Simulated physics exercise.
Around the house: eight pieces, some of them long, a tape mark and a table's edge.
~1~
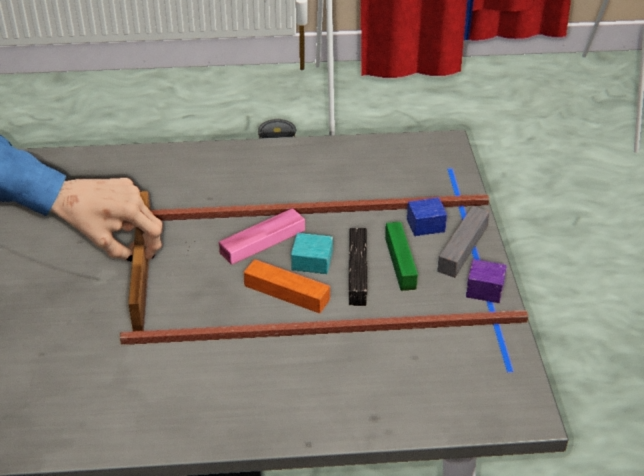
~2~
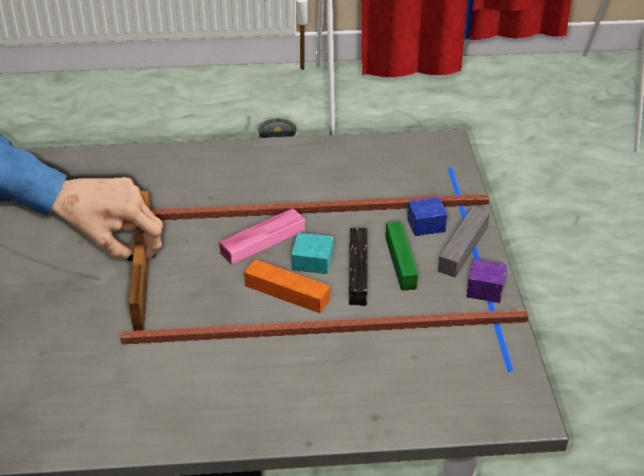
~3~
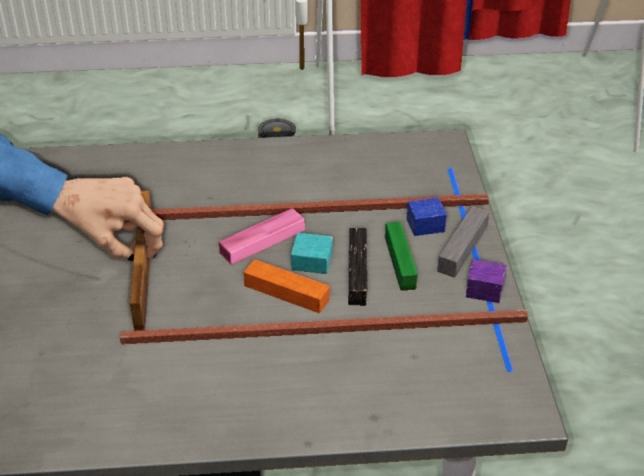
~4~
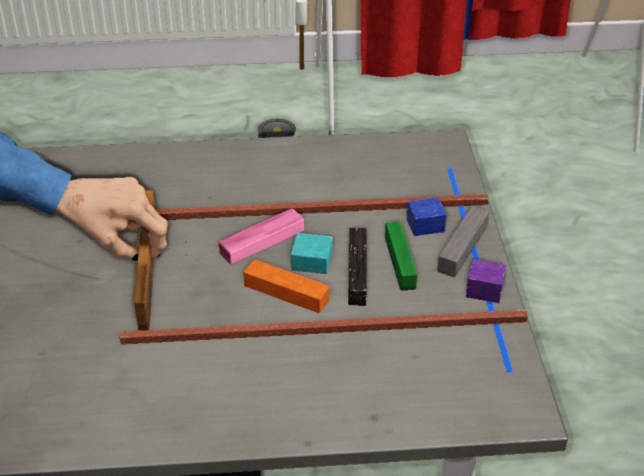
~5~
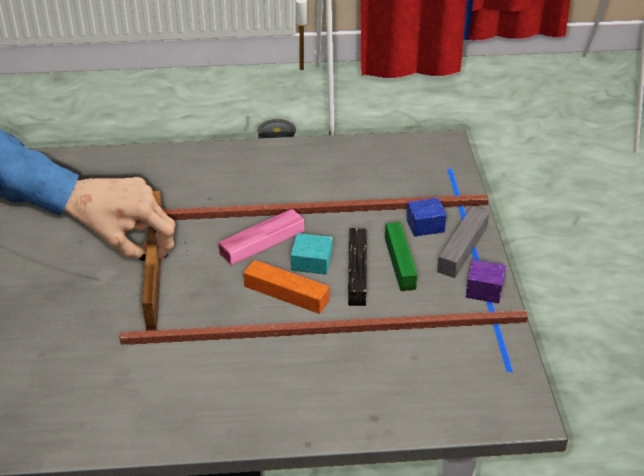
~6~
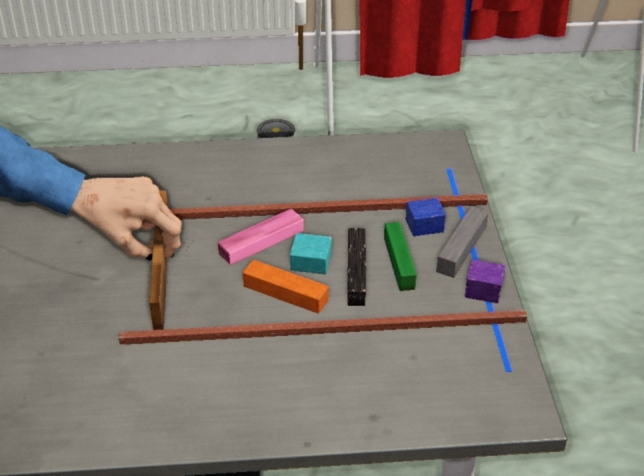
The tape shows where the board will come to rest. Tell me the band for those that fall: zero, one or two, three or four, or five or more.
The number that fall off is five or more.
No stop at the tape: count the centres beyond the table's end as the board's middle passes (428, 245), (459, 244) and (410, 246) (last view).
The counts: 4, 5 and 3.
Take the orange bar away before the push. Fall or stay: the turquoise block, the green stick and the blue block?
The turquoise block survives; the green stick goes over; the blue block comes down.
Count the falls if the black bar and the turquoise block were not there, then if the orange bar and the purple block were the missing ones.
Fallen: 4, and 4 in the other try.
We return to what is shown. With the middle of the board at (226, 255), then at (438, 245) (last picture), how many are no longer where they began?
The counts are 1 and 8.
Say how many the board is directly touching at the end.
The number is 1.
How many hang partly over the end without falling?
The number is 1.
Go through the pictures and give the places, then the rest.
In the first frame, purple block (486, 281); grey bar (464, 241); blue block (427, 217); board (141, 260); tape (477, 259).
In the second frame, grey bar (464, 241); pink stick (263, 236).
In the third frame, blue block (426, 217); green stick (401, 255).
In the fourth frame, purple block (486, 281); black bar (358, 265).
In the fifth frame, grey bar (464, 241); orange bar (286, 287).
In the sixth frame, purple block (485, 281); grey bar (463, 241); blue block (425, 217); board (160, 259); tape (476, 259).
Soon after, none off yet; purple block at rest near (485, 281); grey bar at rest near (463, 241); blue block at rest near (425, 217).
After that, none off yet; purple block moving near (495, 283); grey bar displaced a little near (494, 238); blue block displaced about its own width near (471, 214).
In the end, the number that fall off is five or more; gone, pink stick, turquoise block, black bar, green stick, blue block, grey bar and purple block.
